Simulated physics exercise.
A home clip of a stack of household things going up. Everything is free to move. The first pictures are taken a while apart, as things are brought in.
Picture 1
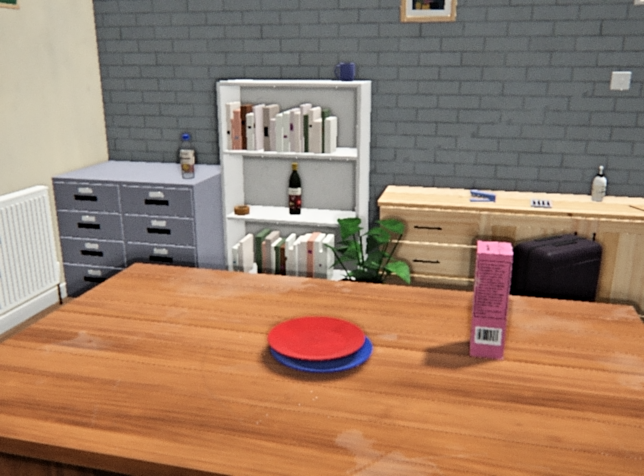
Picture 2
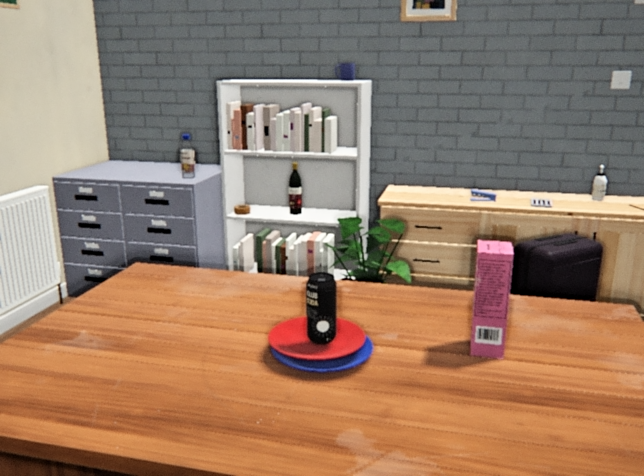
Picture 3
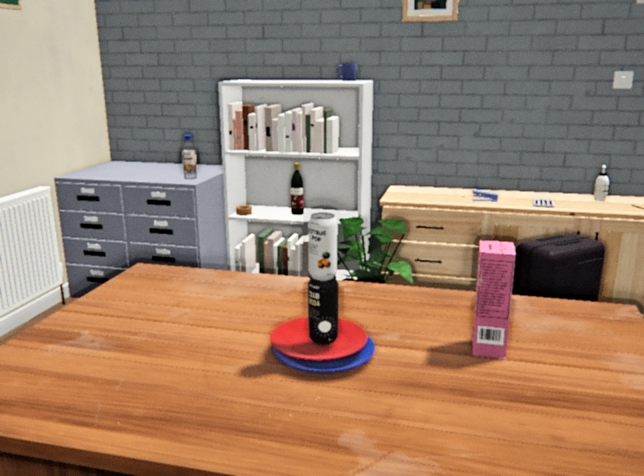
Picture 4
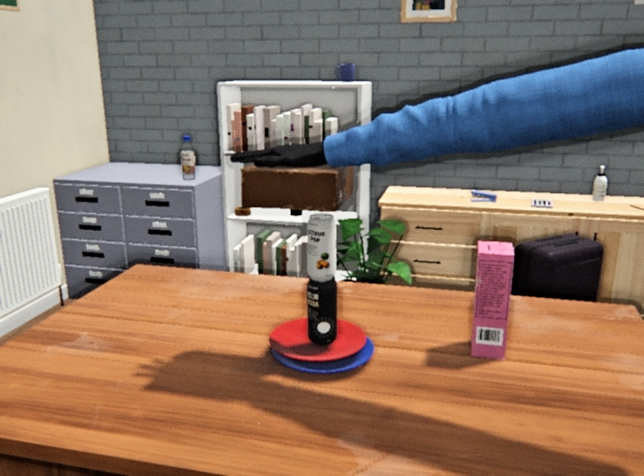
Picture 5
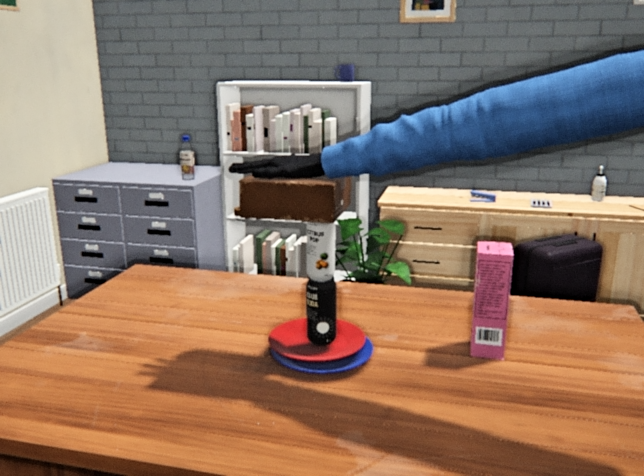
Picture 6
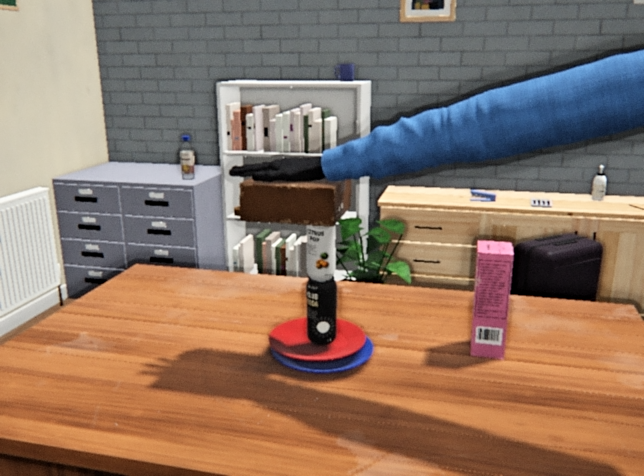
On a wooden table, a blue-sleeved arm lowers a brown box onto stacked black and white cans.
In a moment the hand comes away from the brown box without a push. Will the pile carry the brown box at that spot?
Outcome: The pile loses its balance.
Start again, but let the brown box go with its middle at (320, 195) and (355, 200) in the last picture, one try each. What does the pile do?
First try: It holds; second try: It comes apart.
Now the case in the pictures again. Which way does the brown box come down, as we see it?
To the left.
Then, 0.40 s later than the last frame, brown box now fallen.
Then, 0.60 s later than the last frame, things are still on the move.
Then, 1.50 s later than the last frame, nothing new.
When it is over, fallen, brown box; the other 5 as before. End places, in pixels of the last picture, brown box near (212, 329). The pile comes apart.
